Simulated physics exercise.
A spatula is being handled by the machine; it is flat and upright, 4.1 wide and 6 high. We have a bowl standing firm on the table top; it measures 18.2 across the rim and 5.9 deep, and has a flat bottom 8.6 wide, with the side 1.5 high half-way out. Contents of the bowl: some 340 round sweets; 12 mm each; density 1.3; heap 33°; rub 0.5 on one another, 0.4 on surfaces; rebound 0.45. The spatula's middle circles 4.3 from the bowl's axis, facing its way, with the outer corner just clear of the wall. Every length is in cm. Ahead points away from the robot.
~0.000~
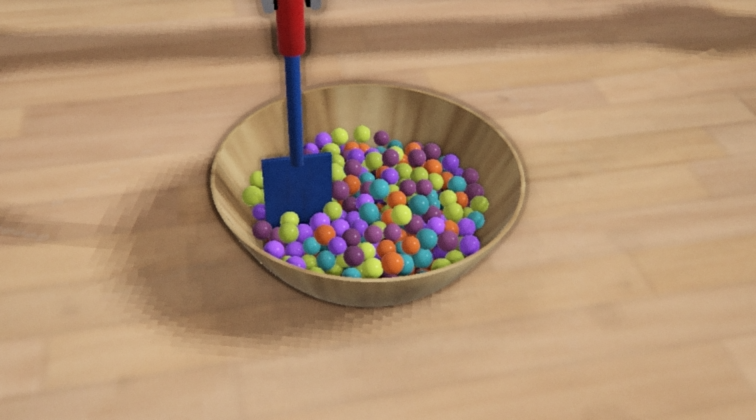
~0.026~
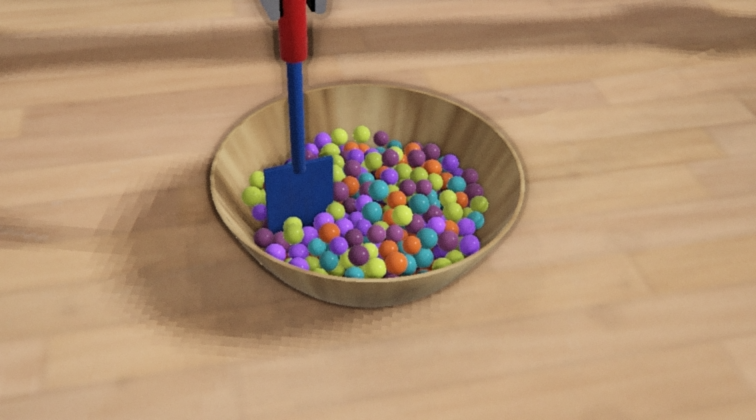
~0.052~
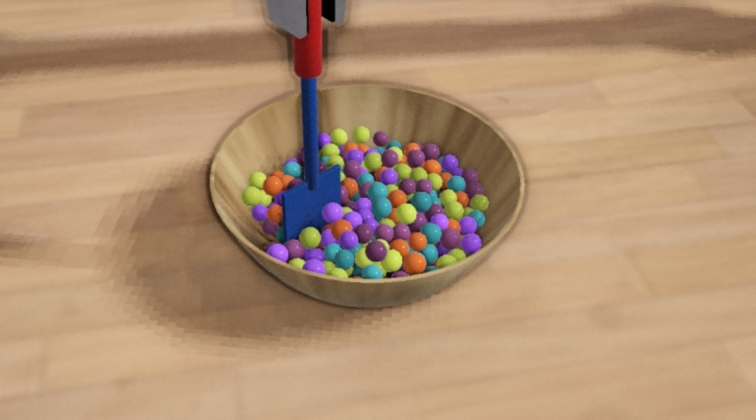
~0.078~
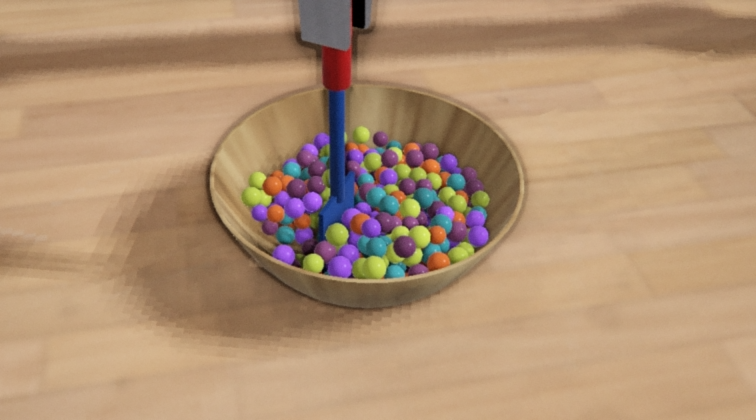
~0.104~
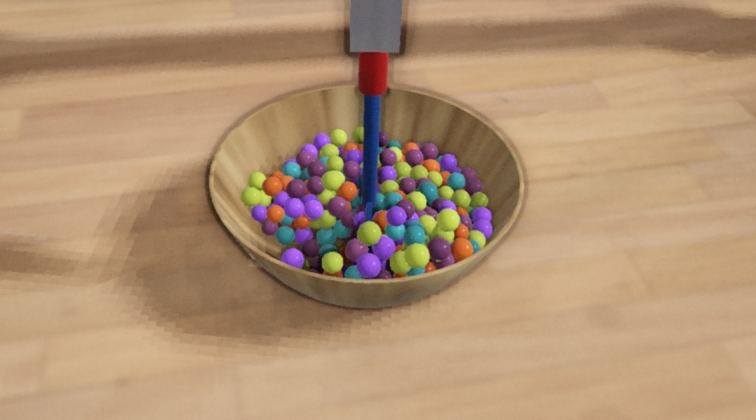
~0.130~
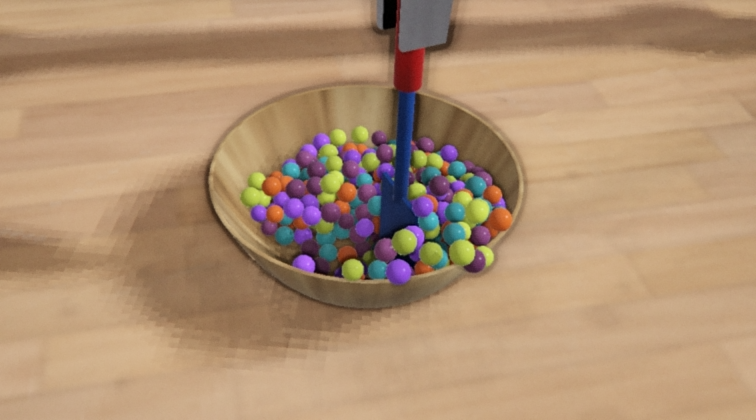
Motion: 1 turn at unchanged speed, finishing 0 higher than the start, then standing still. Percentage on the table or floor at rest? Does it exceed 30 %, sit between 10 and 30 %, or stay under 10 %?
It exceeds 30 %.
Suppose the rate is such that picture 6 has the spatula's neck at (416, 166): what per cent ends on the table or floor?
Roughly 45 percent of it.
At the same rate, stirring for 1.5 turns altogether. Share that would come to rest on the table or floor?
50 %.
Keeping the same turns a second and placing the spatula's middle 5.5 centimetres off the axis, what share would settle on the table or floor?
It would come to about 30 per cent.
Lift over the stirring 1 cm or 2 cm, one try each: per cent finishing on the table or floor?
Near 35 in a hundred, then 30 in a hundred.
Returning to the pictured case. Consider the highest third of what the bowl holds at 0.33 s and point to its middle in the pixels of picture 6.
Near (289, 131).
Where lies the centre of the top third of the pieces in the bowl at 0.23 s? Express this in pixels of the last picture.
Near (428, 128).
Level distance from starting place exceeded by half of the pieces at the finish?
Reading: Around 9 cm.
After 0.23 s, 198° round, highest piece 11 above the table; 294 in the bowl, 4 on the table or floor, 45 in flight or on the tool.
After 0.33 s, 294° round, highest piece 11 above the table; 247 in the bowl, 42 on the table or floor, 54 in flight or on the tool.
After 0.58 s, 0° round, highest piece 6 above the table; 206 in the bowl, 135 on the table or floor, 2 in flight or on the tool.
After 1.28 s, 0° round, highest piece 5 above the table; 206 in the bowl, 137 on the table or floor.
At rest, 206 in the bowl, 137 on the table or floor. That is 40 % on the table or floor.
